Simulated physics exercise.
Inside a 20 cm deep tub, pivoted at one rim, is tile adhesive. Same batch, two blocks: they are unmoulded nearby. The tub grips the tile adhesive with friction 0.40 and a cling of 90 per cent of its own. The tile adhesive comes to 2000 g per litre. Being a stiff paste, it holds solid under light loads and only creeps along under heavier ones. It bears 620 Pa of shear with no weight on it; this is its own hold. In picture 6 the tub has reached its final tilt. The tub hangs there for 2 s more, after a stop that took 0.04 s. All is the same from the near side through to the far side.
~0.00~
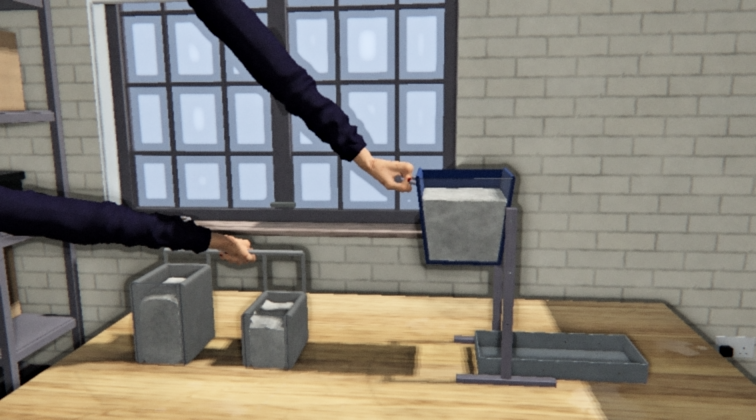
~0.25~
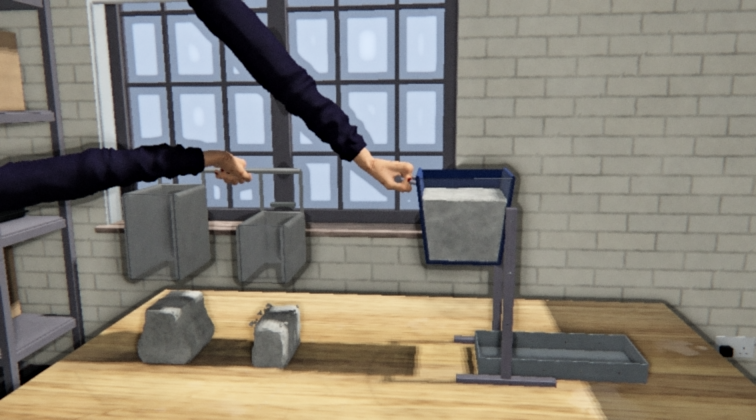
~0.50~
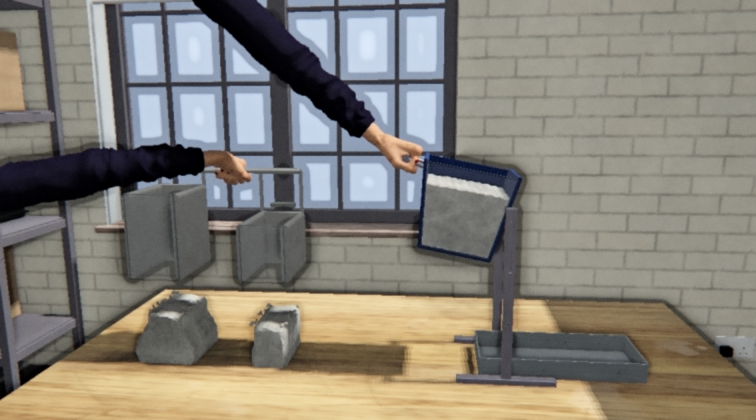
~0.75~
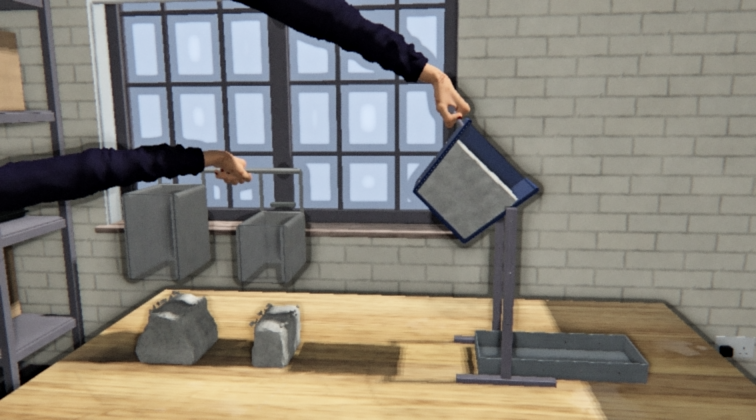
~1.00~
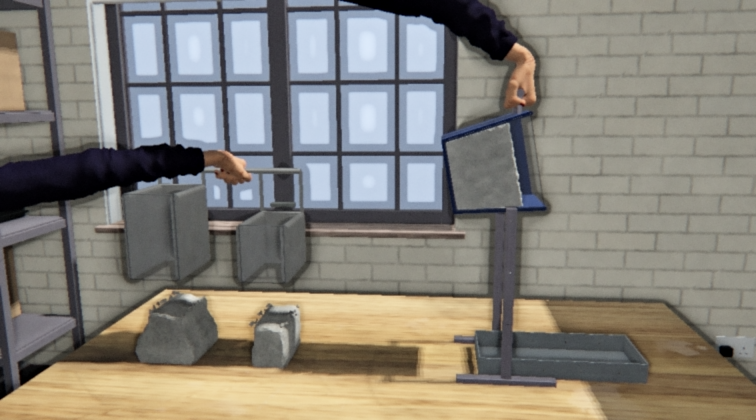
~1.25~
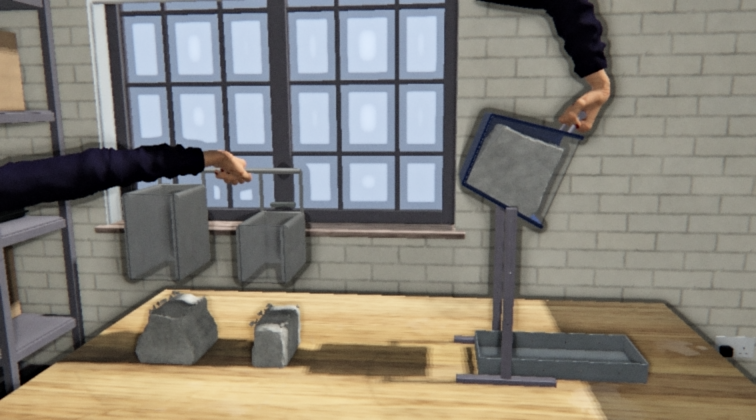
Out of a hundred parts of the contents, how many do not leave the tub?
Around 0 in every hundred.
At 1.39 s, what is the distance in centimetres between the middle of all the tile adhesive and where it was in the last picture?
Some 8 cm.
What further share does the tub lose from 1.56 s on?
20 %.
After 1.39 s, the tub is at 111 degrees and holds 69 %.
After 1.56 s, the tub is at 111 degrees and holds 22 %.
After 1.73 s, the tub is at 111 degrees and holds 0 %.
After 1.90 s, the tub is at 111 degrees and holds 0 %.
After 3.25 s, the tub is at 111 degrees and holds 0 %.
